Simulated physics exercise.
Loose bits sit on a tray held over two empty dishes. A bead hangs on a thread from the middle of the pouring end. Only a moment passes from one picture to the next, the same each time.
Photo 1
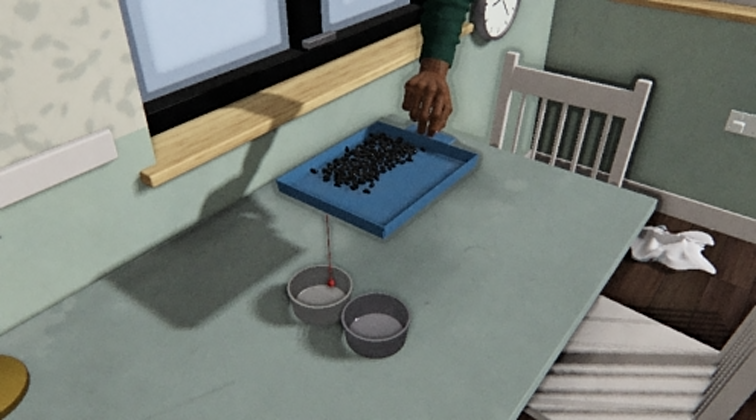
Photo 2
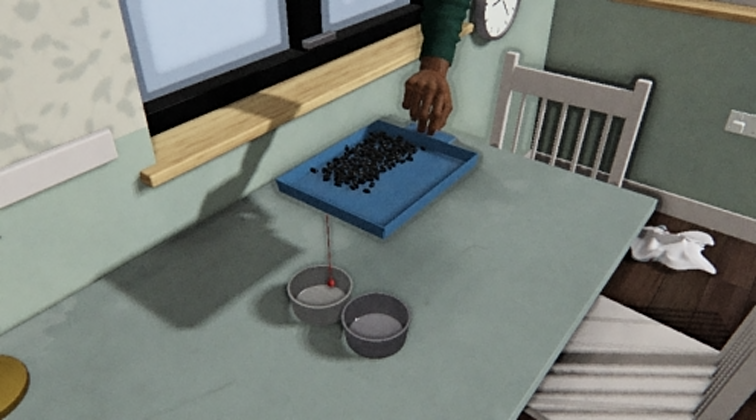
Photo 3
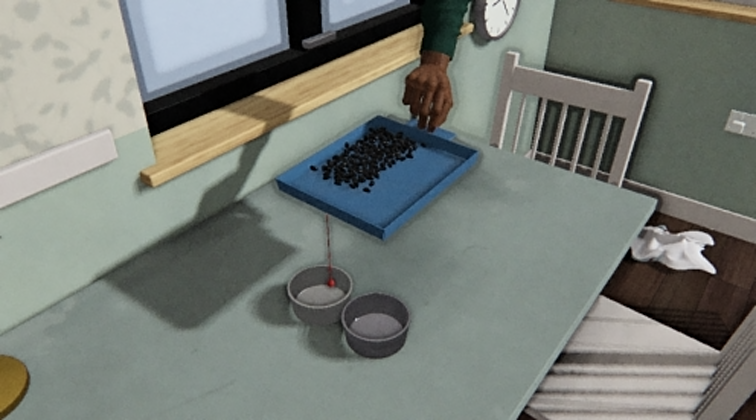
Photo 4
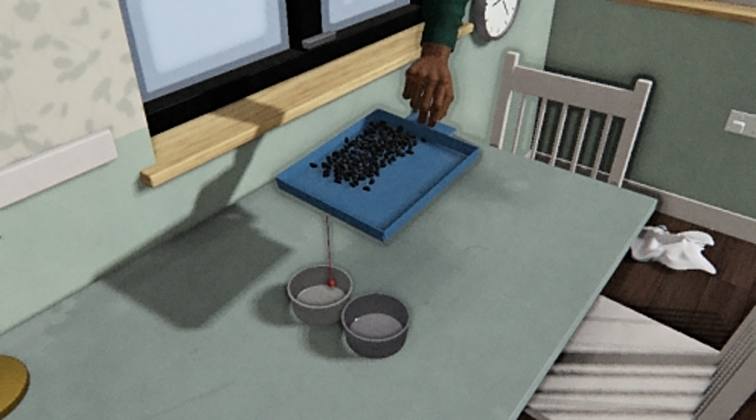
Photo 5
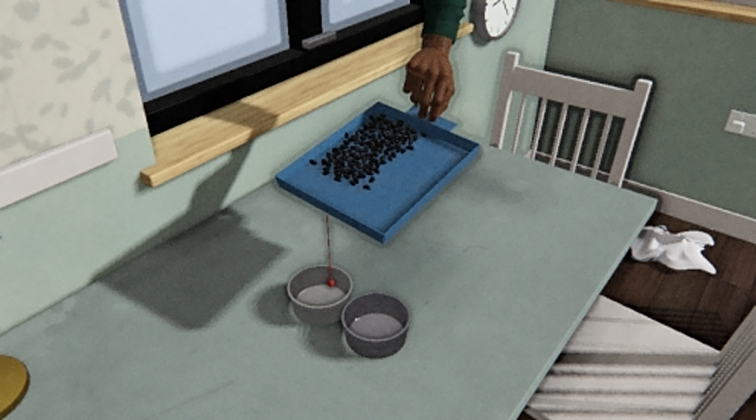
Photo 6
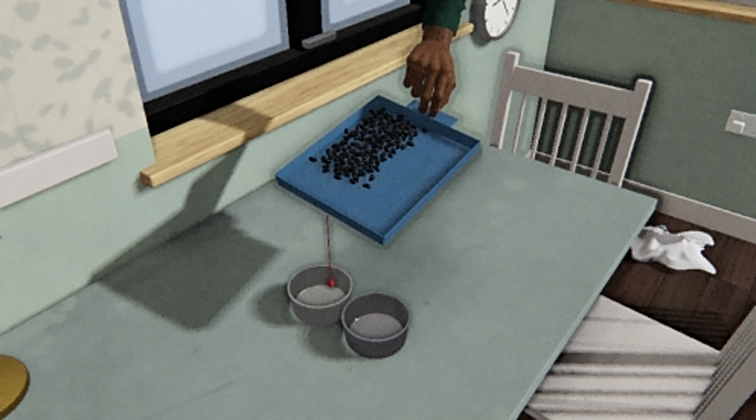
A blue tray scattered with black beans is held by a hand in a dark green sleeve above a pale green table, seen from above at an angle in a room with a window. Below it sit two empty grey dishes, a red bead hanging on a thread over the left one, with a white chair behind. The hand gradually tilts the tray slightly, raising its far side, while the camera stays still.
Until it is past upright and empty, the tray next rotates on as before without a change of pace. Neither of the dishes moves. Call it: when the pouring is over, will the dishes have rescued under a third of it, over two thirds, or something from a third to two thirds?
I'd call it over two thirds rescued.
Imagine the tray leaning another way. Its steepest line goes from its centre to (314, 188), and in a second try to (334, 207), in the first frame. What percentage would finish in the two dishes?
For the first aim it is 20 in a hundred, for the second 10 in a hundred.
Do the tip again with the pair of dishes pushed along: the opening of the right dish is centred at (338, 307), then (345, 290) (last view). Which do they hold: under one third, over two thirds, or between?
The earlier try, under a third; the later try, less than a third.
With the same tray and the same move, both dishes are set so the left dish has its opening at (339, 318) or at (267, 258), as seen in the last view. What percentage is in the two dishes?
30 and 0 %.
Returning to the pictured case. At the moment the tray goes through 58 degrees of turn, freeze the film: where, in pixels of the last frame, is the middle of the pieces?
I'd put the middle close to (373, 207).
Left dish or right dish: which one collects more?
The rightmost one.
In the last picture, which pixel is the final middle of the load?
Roughly at (379, 328), give or take.
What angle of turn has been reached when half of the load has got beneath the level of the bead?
Close to 105 degrees, I reckon.
Soon, tray tipped steeply; nearly all on the tray; a stray few outside both; a stray few in the air.
A while on, tray tipped right over; most on the tray; a small part in the right dish; a stray few outside both; a small part in the air.
Towards the end, tray tipped past a quarter turn; nearly all in the right dish; a small part outside both.
Finally, tray tipped past a quarter turn; nearly all in the right dish; none in the left dish; a small part outside both.
